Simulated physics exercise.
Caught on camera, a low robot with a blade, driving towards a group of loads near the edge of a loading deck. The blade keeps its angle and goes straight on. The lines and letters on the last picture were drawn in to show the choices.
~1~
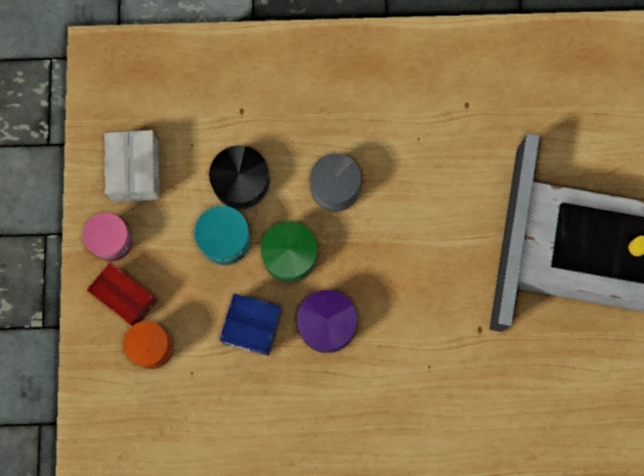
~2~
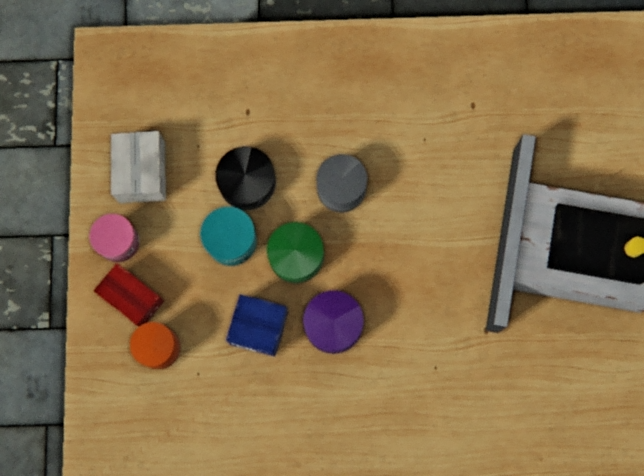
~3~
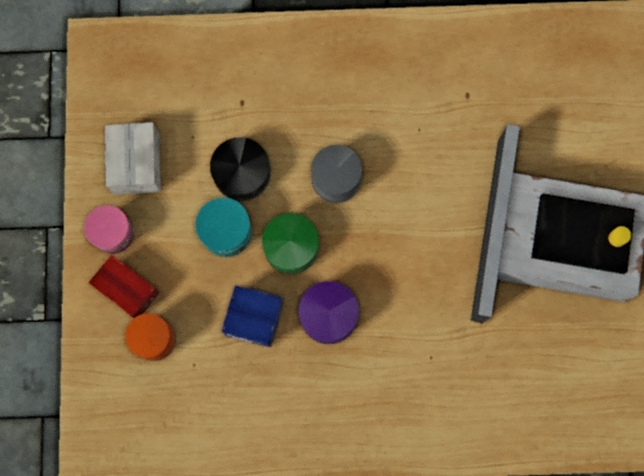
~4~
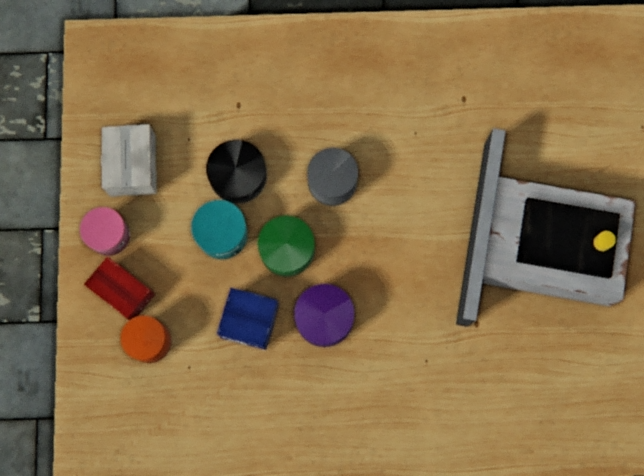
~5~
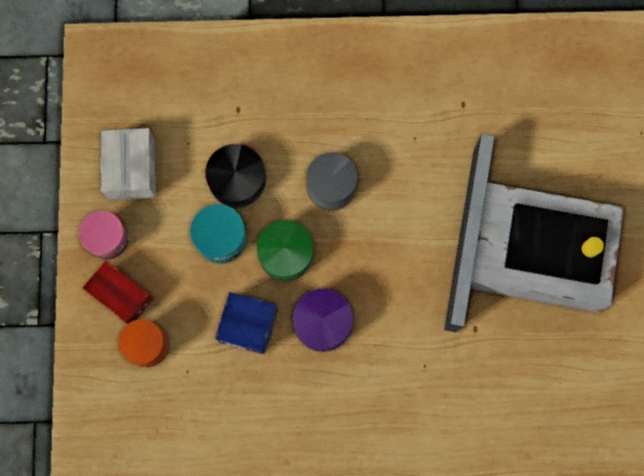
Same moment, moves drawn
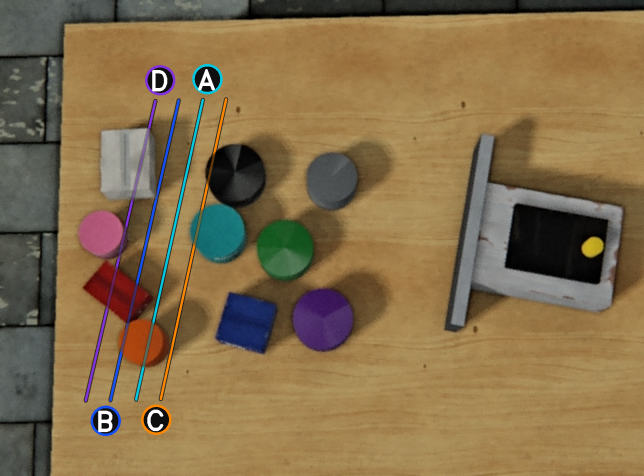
To begin with, a low grey robot with a wide blade sits at the right of a wooden deck, facing a scattered group of coloured loads on the left. It then drives slowly leftward, closing a little of the gap, while the canisters, boxes and other loads stay in place, untouched.
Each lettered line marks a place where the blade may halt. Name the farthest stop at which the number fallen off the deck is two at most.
B.
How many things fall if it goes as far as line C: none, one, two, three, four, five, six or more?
By then, none.
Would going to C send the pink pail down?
No.
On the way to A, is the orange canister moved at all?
By then, yes.
On the marked copy, A at (170, 246); B at (145, 246); C at (194, 245); D at (121, 247).
With B. Early on, robot (430, 245); purple canister (302, 317); pink pail (105, 236).
Further on, robot (309, 248); orange canister (107, 362); white box (114, 164).
At the end, robot (217, 250); white box over the edge; red parcel (55, 285); one fallen.
As for the rest, A is within the limit but short; C is within the limit but short; D drops three.
